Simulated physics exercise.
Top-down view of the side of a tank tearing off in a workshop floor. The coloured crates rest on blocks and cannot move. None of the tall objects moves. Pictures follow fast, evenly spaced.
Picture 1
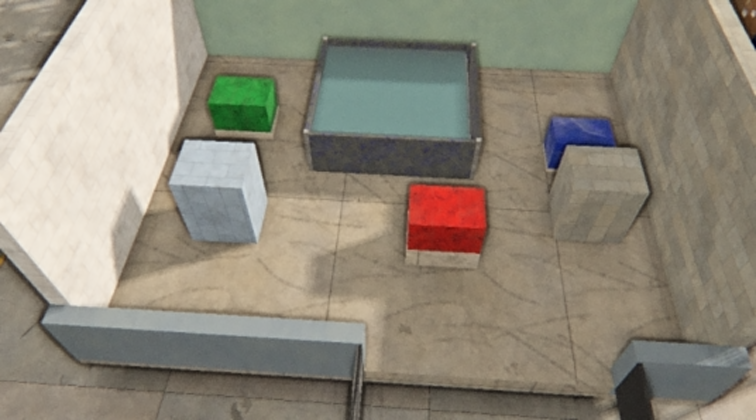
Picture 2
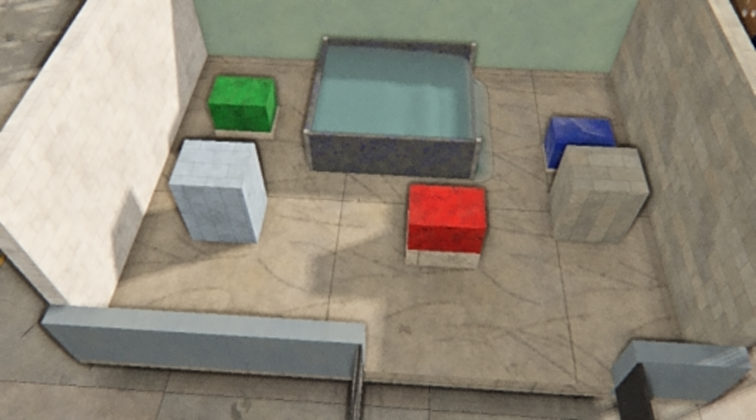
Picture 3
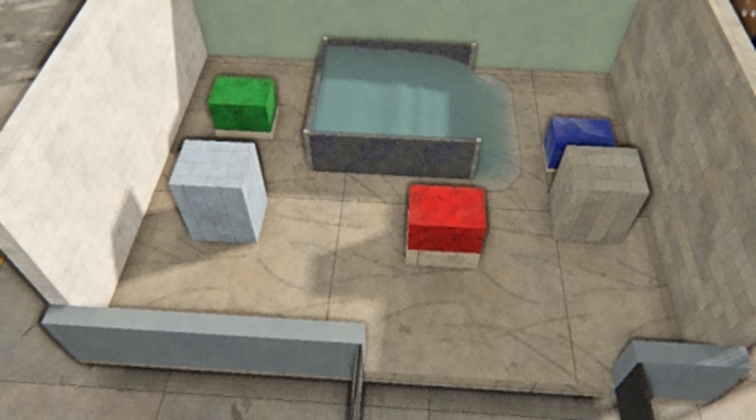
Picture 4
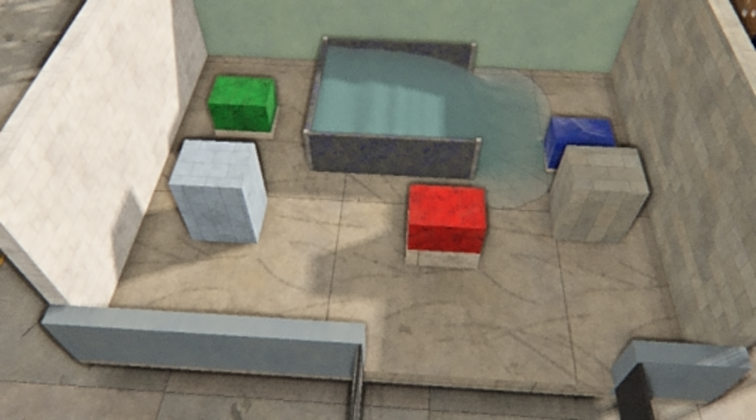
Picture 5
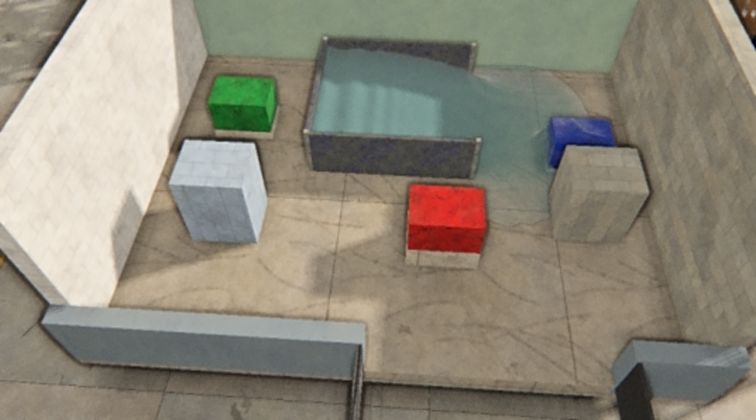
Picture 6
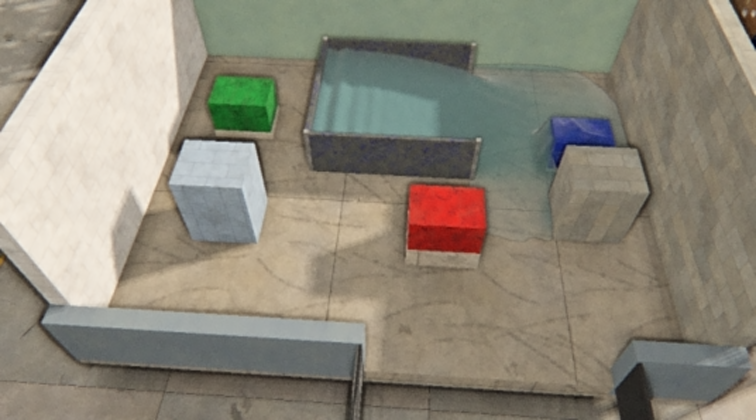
In a walled workshop, water pours from a tank's open right side and spreads around the blue block.
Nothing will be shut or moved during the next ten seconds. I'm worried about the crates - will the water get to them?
The green crate sits high enough, the red crate sits high enough, the blue crate sits too low.
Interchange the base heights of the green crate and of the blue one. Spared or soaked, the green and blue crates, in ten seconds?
Well, the green crate gets reached, and the blue crate gets reached.
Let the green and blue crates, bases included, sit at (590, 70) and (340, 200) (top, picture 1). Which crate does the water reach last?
It's the one in blue.
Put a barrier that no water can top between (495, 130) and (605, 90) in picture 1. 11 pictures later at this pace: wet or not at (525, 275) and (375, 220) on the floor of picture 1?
In order, I'd call them inundated and bare.
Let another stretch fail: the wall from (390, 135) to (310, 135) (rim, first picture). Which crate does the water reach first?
The red crate.
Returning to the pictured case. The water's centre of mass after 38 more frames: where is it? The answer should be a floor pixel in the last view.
(457, 153).
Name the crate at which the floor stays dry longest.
Easy - the green crate.
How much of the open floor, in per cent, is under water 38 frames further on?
Share estimate: About 65 per cent.
A moment on, water covers 25 % of the floor; the green crate not reached, the red crate water round its plinth, the blue crate water round its plinth.
Next, water covers 40 % of the floor; the green crate not reached, the red crate water round its plinth, the blue crate water round its plinth.
Then, water covers 45 % of the floor; the green crate not reached, the red crate water round its plinth, the blue crate water round its plinth.
Later, water covers 65 % of the floor; the green crate water round its plinth, the red crate water round its plinth, the blue crate water round its plinth.
In the end, water covers 90 % of the floor; the green crate stayed above the water, the red crate stayed above the water, the blue crate was topped.
